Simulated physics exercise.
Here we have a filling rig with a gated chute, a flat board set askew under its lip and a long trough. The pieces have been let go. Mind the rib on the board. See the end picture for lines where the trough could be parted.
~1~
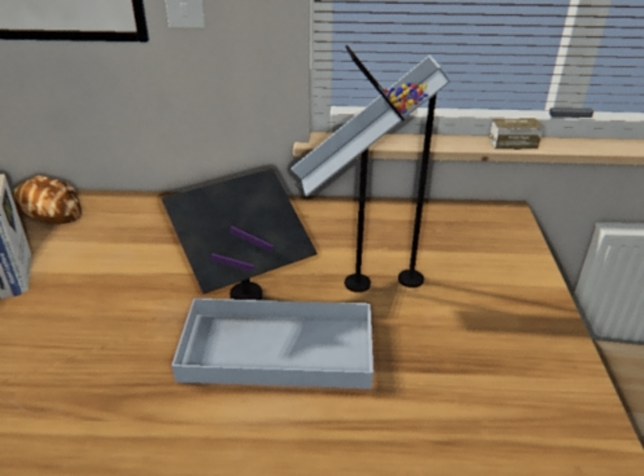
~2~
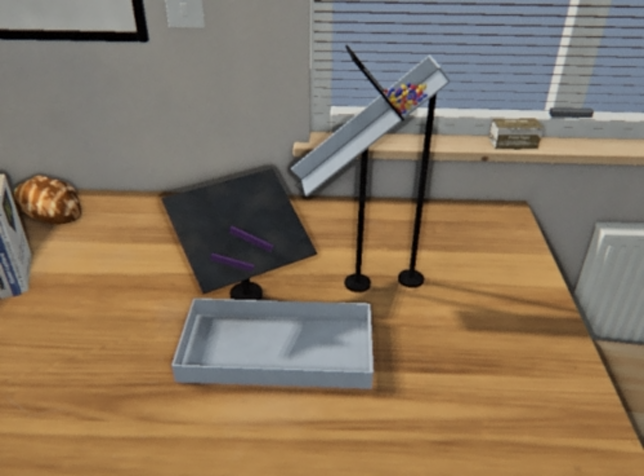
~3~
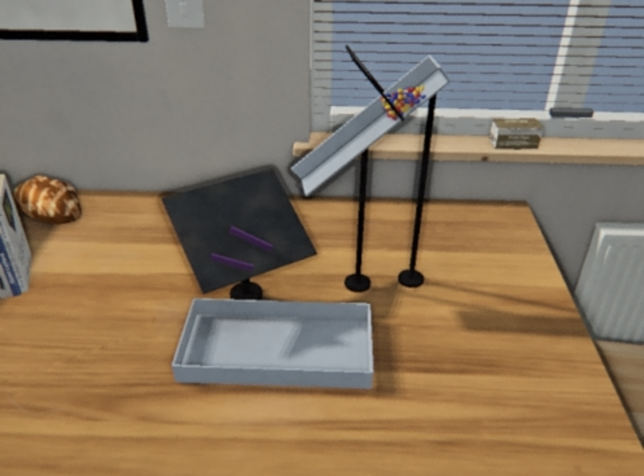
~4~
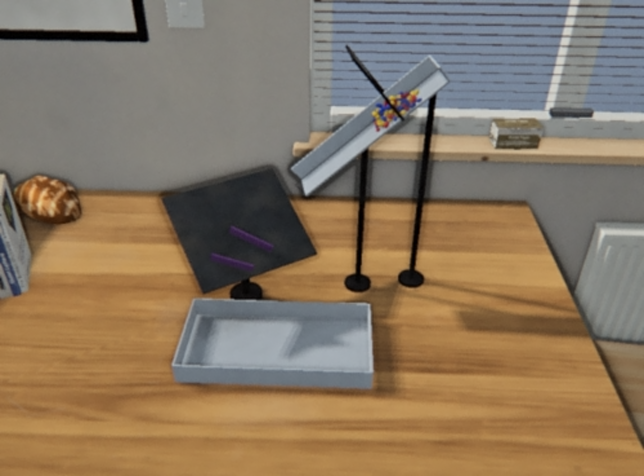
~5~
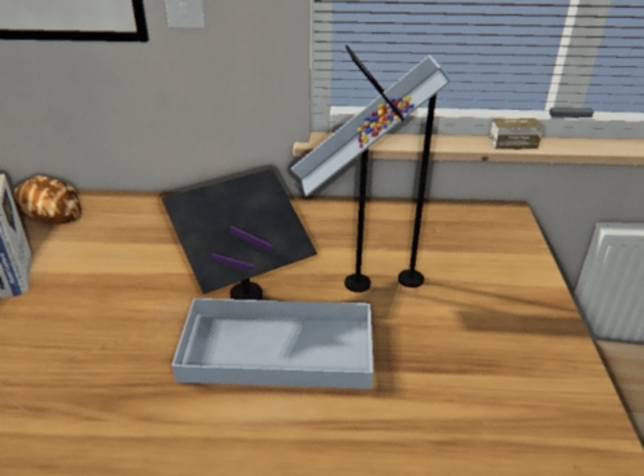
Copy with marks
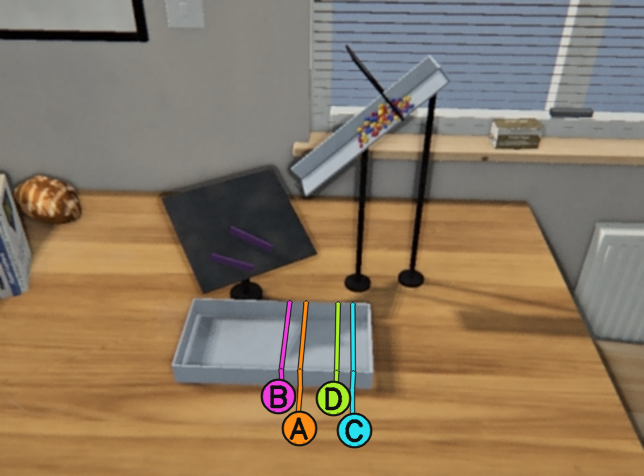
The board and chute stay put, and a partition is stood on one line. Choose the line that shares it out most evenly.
A works best here.
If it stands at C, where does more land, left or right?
More lands on the left.
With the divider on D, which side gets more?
More lands on the left.
On the marked copy, line A crosses the front rim at (300, 370); line B crosses the front rim at (281, 369); line C crosses the front rim at (353, 371); line D crosses the front rim at (336, 371).
If A is chosen, of what is caught, close to half on the left of the divider, close to half on the right.
If B is chosen, of what is caught, a small share on the left of the divider, all but a few on the right.
If C is chosen, of what is caught, the whole lot on the left of the divider, none at all on the right.
If D is chosen, of what is caught, the whole lot on the left of the divider, none at all on the right.
